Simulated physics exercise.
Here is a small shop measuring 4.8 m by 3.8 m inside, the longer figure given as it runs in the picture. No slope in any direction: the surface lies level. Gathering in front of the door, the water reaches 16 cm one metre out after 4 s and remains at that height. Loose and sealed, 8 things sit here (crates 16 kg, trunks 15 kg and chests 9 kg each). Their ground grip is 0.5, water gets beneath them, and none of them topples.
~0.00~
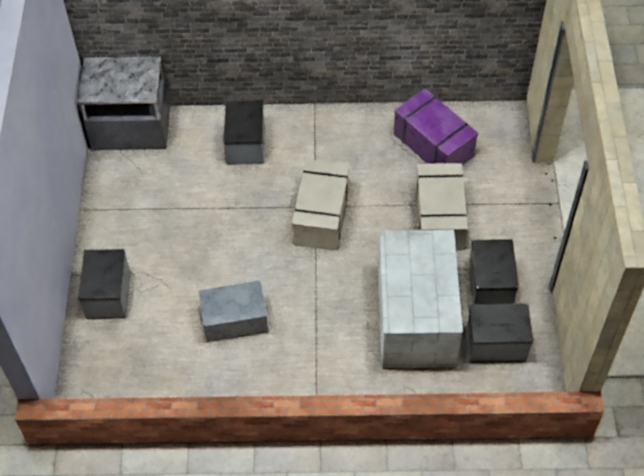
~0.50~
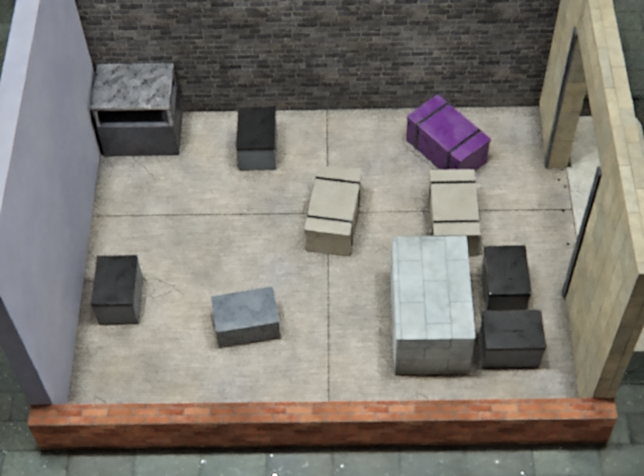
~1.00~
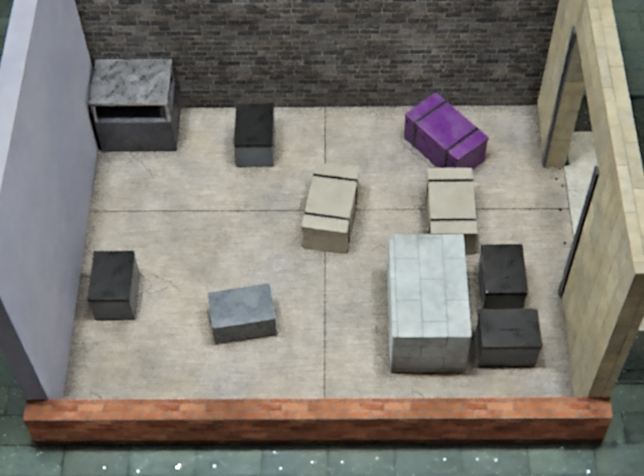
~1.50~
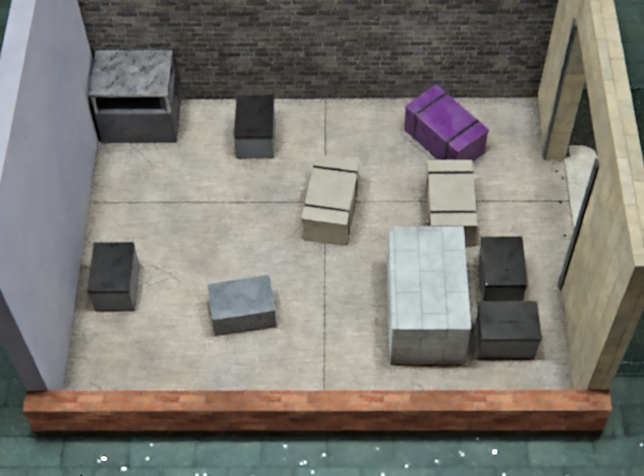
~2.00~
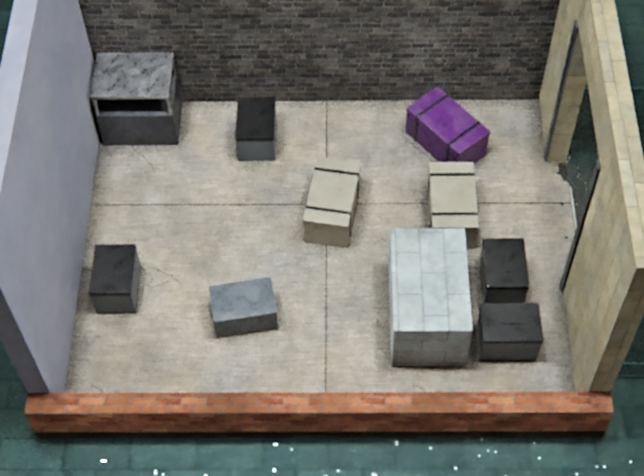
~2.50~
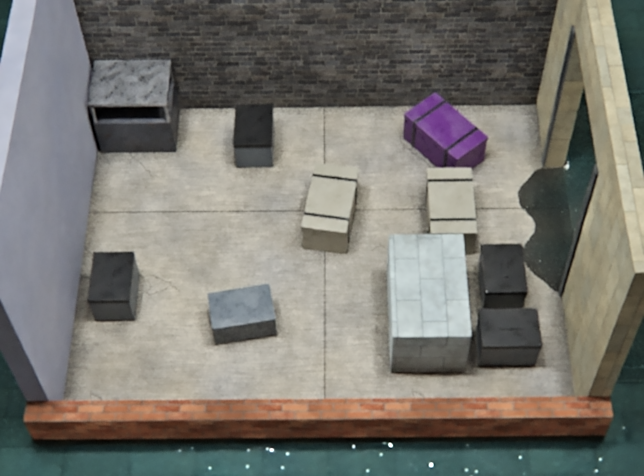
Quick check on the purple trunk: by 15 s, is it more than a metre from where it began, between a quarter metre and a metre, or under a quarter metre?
It's set to be hauled off.
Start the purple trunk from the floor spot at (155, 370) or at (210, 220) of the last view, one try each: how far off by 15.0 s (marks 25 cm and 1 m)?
In turn: It gets carried off; it ends far away.
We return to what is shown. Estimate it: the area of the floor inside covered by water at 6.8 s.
Flooded: Near 11.5 m2.
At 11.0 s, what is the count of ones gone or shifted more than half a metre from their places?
My count gives 5.
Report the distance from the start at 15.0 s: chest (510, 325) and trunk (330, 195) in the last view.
In turn: 50 cm, 250 cm.
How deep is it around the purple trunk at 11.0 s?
About 8 cm.
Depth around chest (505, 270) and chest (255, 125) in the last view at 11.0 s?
First roughly 8 cm, second roughly 10 cm.
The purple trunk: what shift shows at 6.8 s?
Roughly 20 cm.
After 3.5 s the purple trunk is near (446, 125), 0.0 m from its start, aground; 0 afloat.
After 6.8 s the purple trunk is near (434, 114), 0.2 m from its start, aground; 3 afloat.
After 11.0 s the purple trunk is near (289, 126), 1.6 m from its start, afloat; 7 afloat.
After 15.0 s the purple trunk is near (140, 190), 3.2 m from its start, afloat; 8 afloat.
